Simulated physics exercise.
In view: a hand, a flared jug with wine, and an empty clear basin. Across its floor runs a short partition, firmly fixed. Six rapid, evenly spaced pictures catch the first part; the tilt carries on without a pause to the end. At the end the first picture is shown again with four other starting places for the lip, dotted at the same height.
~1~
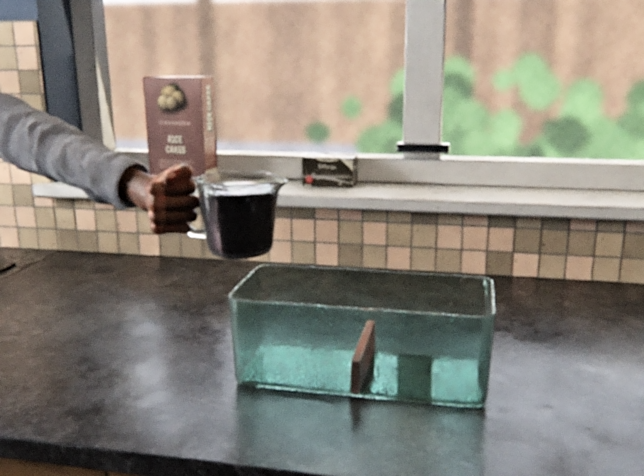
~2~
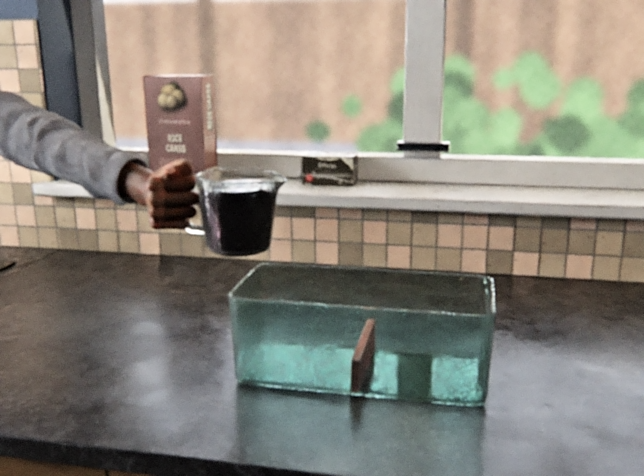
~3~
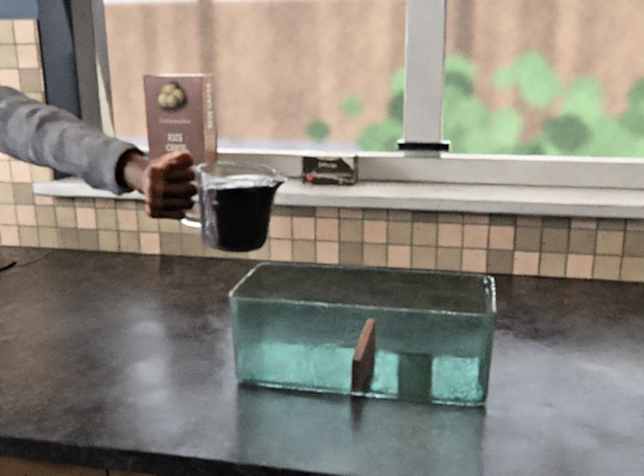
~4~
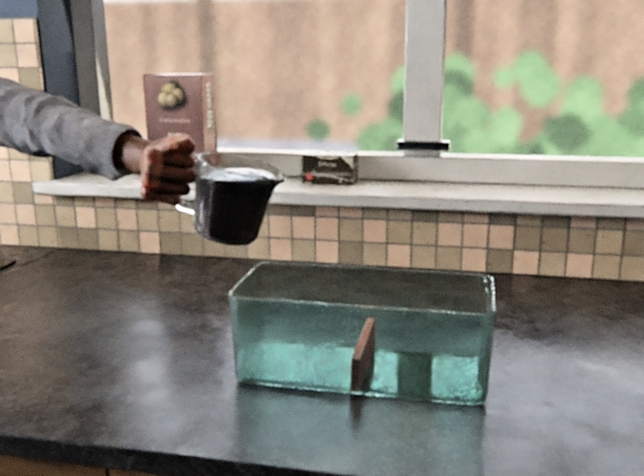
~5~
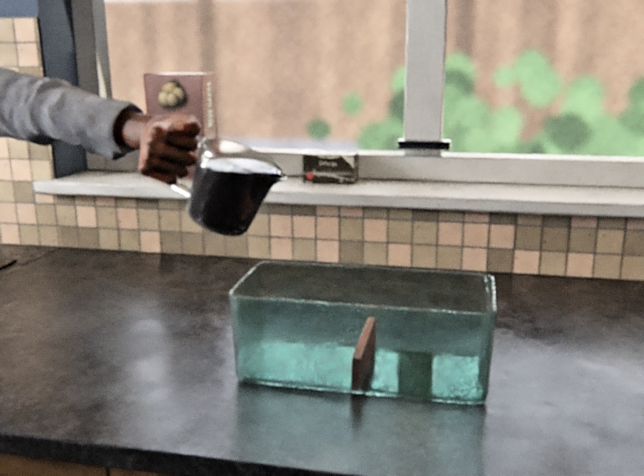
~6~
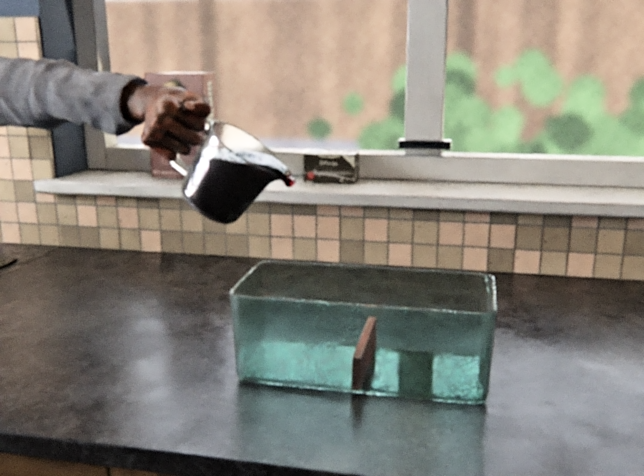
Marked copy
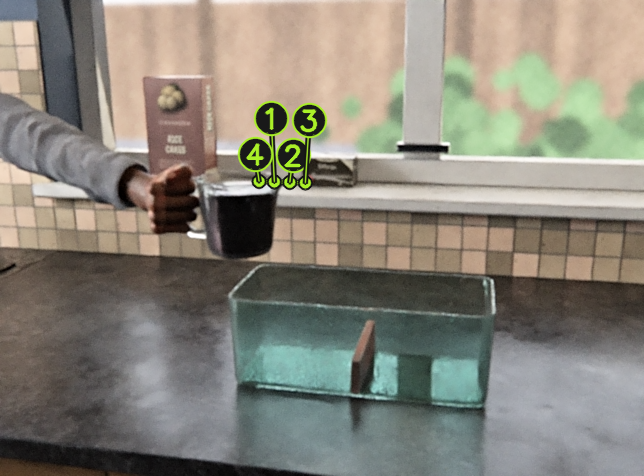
A hand holding a glass jug of dark liquid above an empty clear basin with a short partition kept it level briefly, then gradually tipped it rightward until a little liquid slipped over the lip.
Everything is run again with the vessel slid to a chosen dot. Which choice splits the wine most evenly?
Choose 1.
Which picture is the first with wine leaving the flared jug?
In picture 6.
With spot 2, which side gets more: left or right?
The right one.
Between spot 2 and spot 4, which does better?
That would be 2.
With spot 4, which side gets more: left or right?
More ends on the left.
On the marked copy, 1 at (274, 181); 2 at (289, 182); 3 at (305, 182); 4 at (259, 181).
For spot 1, about 58 % ends left of the wall and 40 % right of it.
For spot 2, about 21 % ends left of the wall and 77 % right of it.
For spot 3, about 10 % ends left of the wall and 89 % right of it.
For spot 4, about 85 % ends left of the wall and 9 % right of it; 6 % is lost outside.
